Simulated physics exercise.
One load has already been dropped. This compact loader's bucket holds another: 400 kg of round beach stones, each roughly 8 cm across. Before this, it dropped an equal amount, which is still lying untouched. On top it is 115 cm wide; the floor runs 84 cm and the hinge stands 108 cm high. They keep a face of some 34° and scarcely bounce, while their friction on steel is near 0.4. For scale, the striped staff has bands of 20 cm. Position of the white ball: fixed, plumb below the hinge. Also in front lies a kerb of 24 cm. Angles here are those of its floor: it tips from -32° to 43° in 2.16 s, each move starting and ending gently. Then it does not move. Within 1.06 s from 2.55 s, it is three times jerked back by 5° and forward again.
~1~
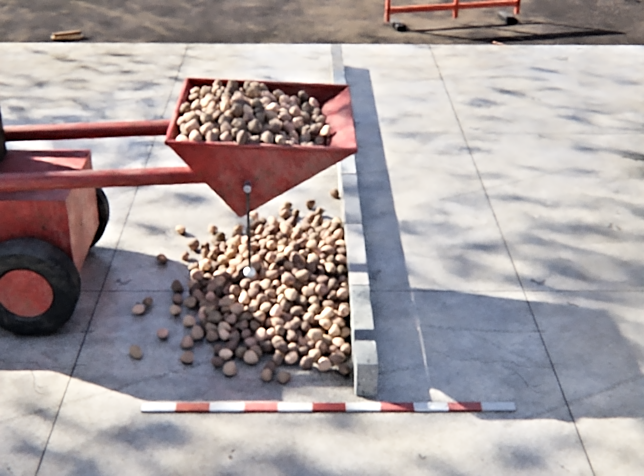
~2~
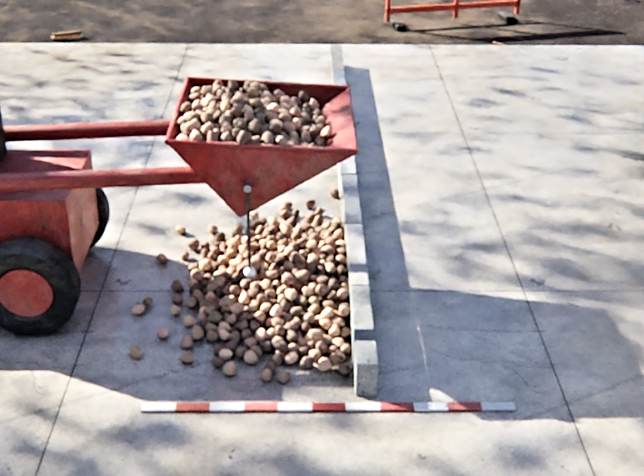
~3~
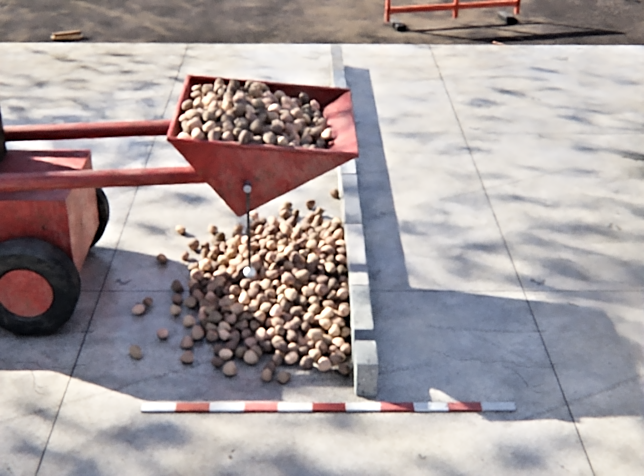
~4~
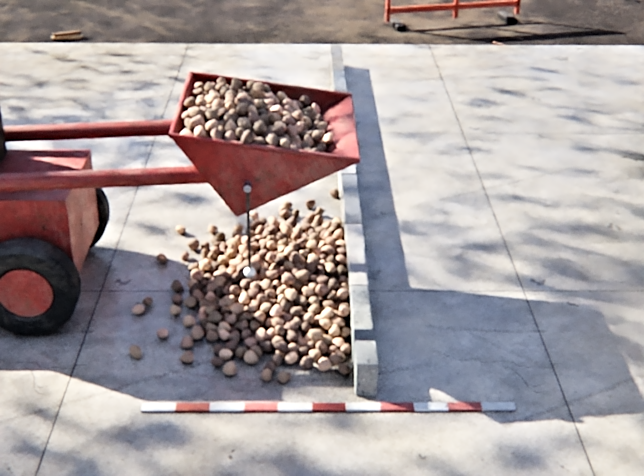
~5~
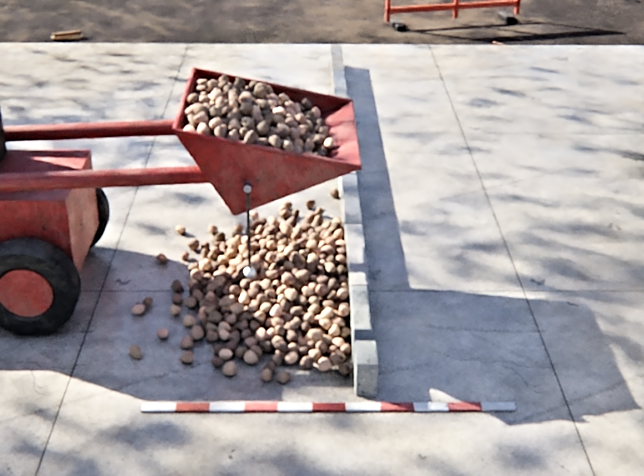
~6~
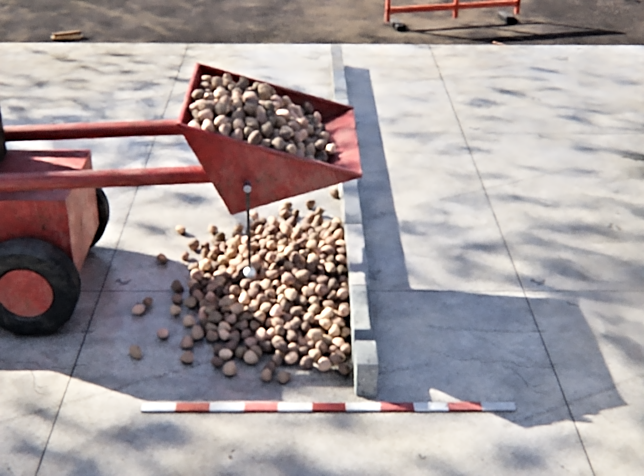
A red loader held a bucket full of round, brownish stones above a pile of similar ones beside a low kerb, and the bucket slowly tilted a little, its right side dipping while the pile stayed still.
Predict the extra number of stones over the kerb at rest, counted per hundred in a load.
About 56 more per hundred stones.
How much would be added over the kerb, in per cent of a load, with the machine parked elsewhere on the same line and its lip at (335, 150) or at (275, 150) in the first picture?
Close to 35 per cent, followed by close to 5 per cent.
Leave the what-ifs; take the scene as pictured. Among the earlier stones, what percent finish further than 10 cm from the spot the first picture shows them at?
Estimate: 0 %, roughly.
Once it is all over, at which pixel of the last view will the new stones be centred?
(378, 276).
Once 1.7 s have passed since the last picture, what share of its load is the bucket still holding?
I'd say about 5 per cent.
Then, 1.0 s after the last picture the floor is at 31°; in per cent of one load, 77 in the bucket, 117 on this side of the kerb, 6 over the kerb; the foremost stones are at (385, 269).
Then, 1.7 s after the last picture the floor is at 43°; in per cent of one load, 5 in the bucket, 149 on this side of the kerb, 46 over the kerb; the foremost stones are at (513, 275).
Then, 3.5 s after the last picture the floor is at 43°; in per cent of one load, 0 in the bucket, 144 on this side of the kerb, 56 over the kerb; the foremost stones are at (587, 267).
Then, 6.1 s after the last picture the floor is at 43°; in per cent of one load, 0 in the bucket, 144 on this side of the kerb, 56 over the kerb; the foremost stones are at (587, 267). Net gain over the kerb, 56.
